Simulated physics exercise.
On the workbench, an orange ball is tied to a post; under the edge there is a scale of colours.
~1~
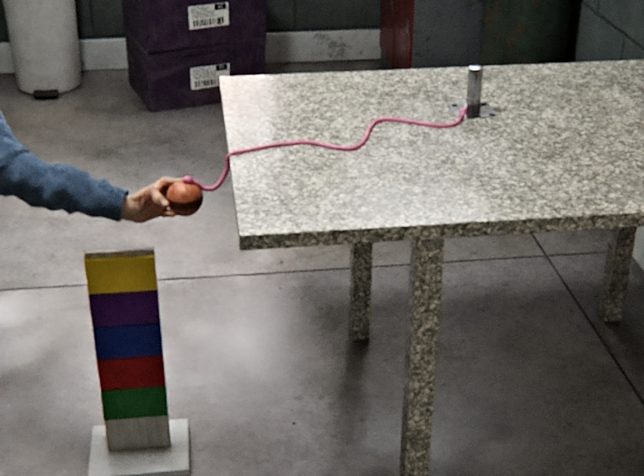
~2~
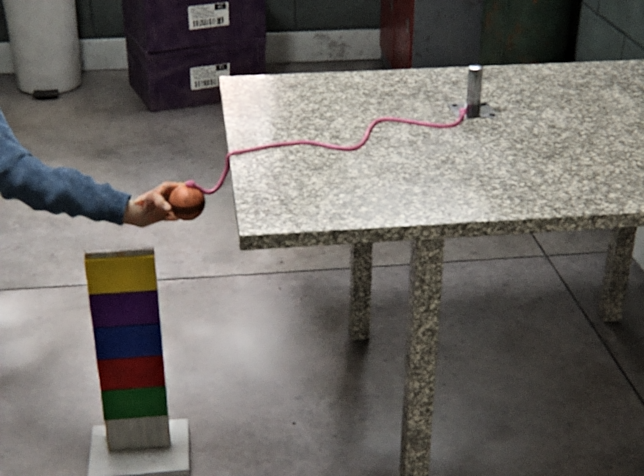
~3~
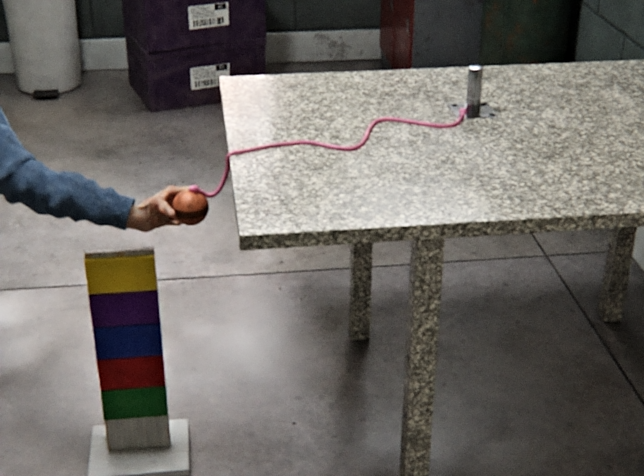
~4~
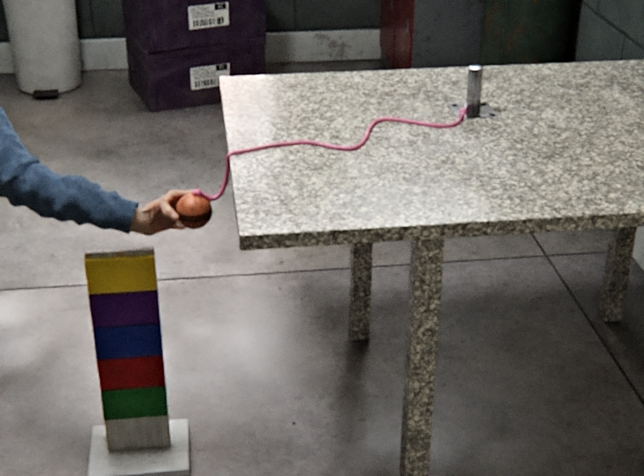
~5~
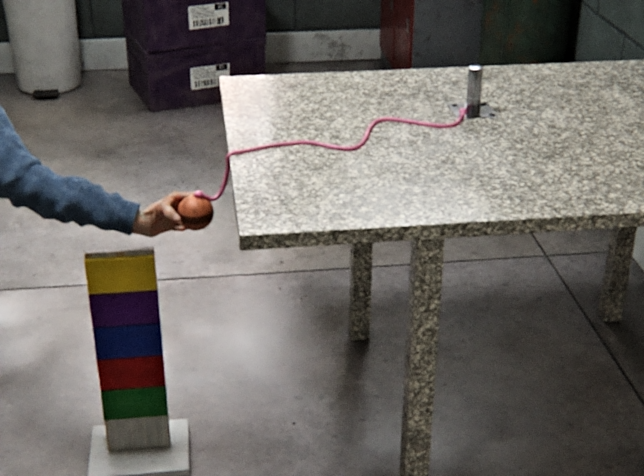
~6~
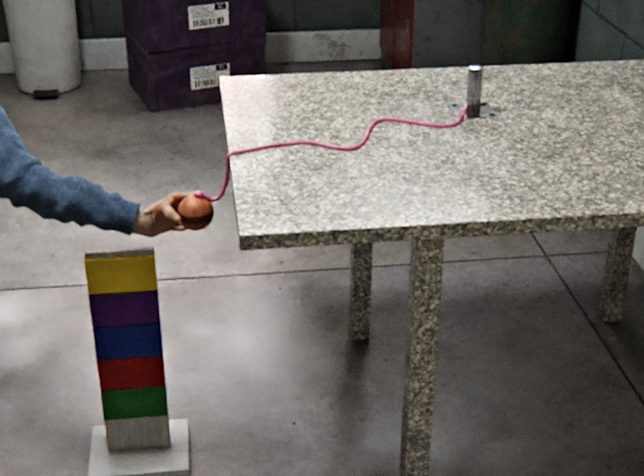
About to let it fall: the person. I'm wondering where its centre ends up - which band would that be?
That would be the purple band.
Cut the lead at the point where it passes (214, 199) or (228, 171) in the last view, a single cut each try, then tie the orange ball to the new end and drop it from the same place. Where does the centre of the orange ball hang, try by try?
In order, around (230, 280) and (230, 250).
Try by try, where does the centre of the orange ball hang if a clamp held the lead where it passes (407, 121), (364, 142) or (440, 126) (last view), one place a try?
Taking the tries in turn: (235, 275), (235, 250) and (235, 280).
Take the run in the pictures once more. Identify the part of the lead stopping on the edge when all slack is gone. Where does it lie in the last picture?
Approximately at (298, 143) in the final frame.
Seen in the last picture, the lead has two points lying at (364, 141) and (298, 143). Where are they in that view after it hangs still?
They go to (303, 136) and to (229, 151).
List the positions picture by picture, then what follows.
The first picture shows orange ball (185, 198); yellow (121, 276); purple (125, 310); blue (128, 343); red (131, 374); green (135, 404).
The second picture shows orange ball (187, 202); lead through (458, 123) (393, 120) (364, 141) (311, 143) (240, 152).
The third picture shows orange ball (191, 207).
The fourth picture shows orange ball (194, 211); lead through (458, 123) (393, 120) (364, 141) (311, 143) (240, 152).
The fifth picture shows orange ball (196, 213).
The sixth picture shows orange ball (196, 213); lead through (458, 123) (393, 120) (364, 141) (311, 143) (240, 152).
Soon after, ball near (222, 290); level with purple.
After that, ball near (239, 285); level with purple.
In the end, ball near (232, 291); level with purple. The purple one.
